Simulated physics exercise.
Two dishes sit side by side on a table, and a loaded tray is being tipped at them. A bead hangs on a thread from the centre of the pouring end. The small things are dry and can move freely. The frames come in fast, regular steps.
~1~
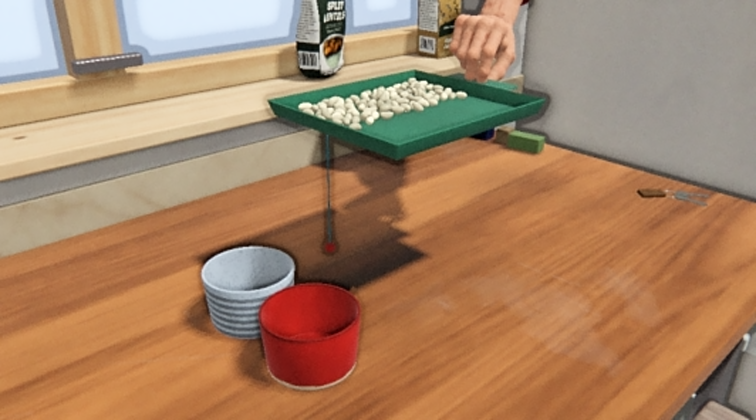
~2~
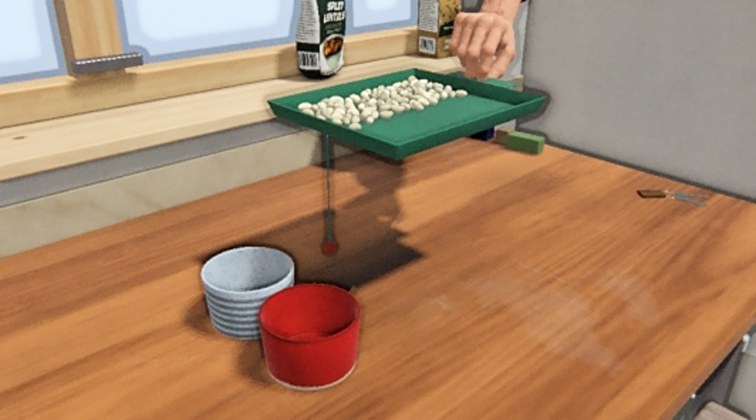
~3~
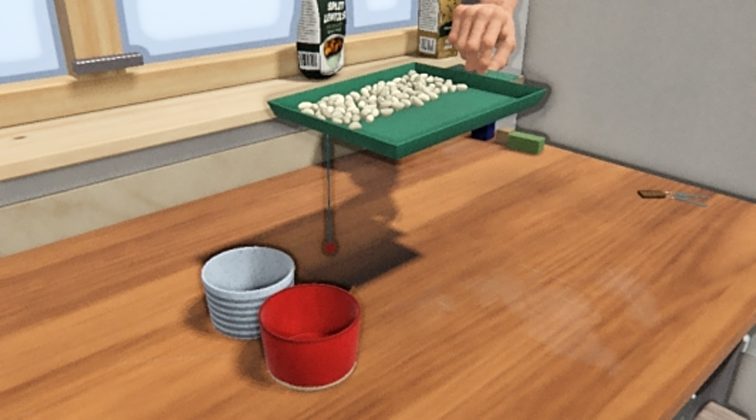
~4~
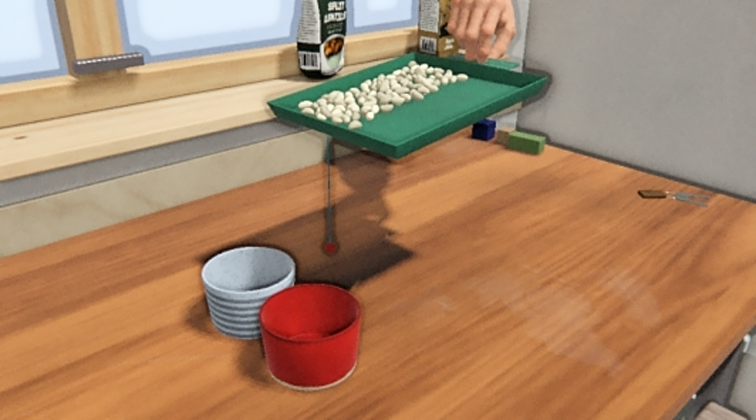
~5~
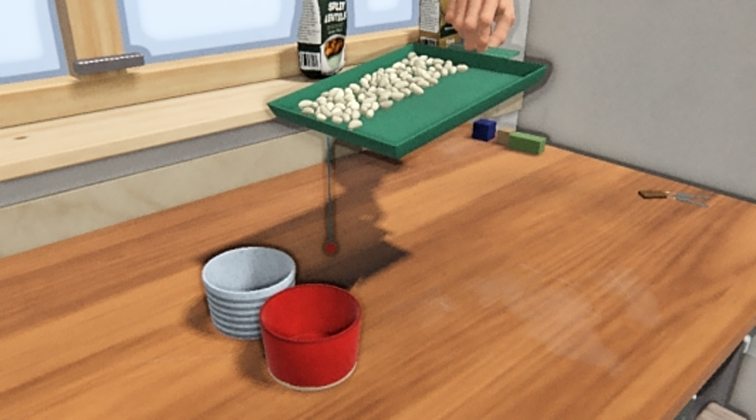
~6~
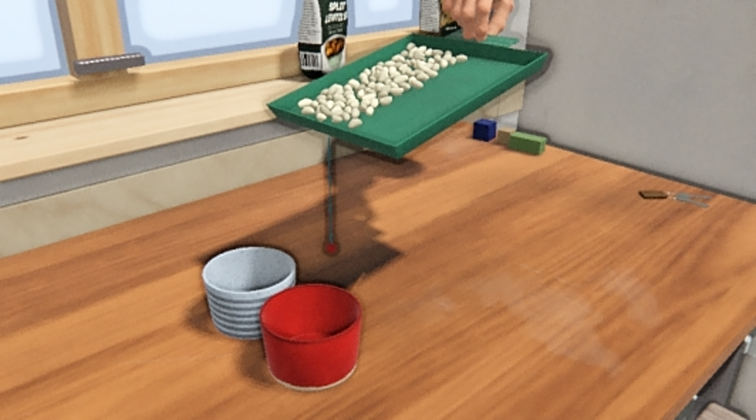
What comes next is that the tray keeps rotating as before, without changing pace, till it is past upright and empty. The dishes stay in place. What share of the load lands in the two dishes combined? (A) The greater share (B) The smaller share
The greater share (A).
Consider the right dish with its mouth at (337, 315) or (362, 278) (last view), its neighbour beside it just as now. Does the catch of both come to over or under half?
Together the dishes get beyond half first, then less than a half.
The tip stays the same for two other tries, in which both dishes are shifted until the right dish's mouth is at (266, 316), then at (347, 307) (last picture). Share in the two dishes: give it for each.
Roughly 20% on the first try and 70% on the second.
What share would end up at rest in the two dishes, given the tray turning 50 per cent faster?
About 60 per cent.
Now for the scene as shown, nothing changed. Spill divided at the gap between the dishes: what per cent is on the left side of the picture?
I'd guess close to 70 %.
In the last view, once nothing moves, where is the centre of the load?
Roughly pixel (254, 313).
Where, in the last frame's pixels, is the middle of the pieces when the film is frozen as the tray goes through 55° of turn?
(321, 88).
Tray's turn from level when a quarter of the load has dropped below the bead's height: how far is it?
Roughly 100 degrees.
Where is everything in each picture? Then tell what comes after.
The first frame shows corners of the pouring end (274, 100) and (397, 142), level; middle of the load (389, 103), white beans; left dish (211, 305); right dish (270, 352); bead on its thread (330, 247).
The second frame shows corners of the pouring end (274, 100) and (397, 142), level; middle of the load (389, 102).
The third frame shows corners of the pouring end (274, 101) and (397, 142), tipped barely, level across its low end; middle of the load (389, 98).
The fourth frame shows corners of the pouring end (274, 101) and (396, 142), tipped a little, level across its low end; middle of the load (389, 93).
The fifth frame shows corners of the pouring end (273, 102) and (396, 142), tipped a little, level across its low end; middle of the load (389, 87).
The sixth frame shows corners of the pouring end (273, 103) and (395, 142), tipped a little, level across its low end; middle of the load (388, 82); left dish (212, 305); right dish (271, 353).
Just after the last frame, tray tipped steeply; every one on the tray.
A moment on, tray tipped right over; almost all on the tray; just a few in the right dish; just a few outside both; about a tenth in the air.
Further on, tray tipped past a quarter turn; roughly a quarter in the right dish; roughly half in the left dish; roughly a third outside both.
When it is over, tray tipped past a quarter turn; roughly a quarter in the right dish; roughly half in the left dish; roughly a third outside both.
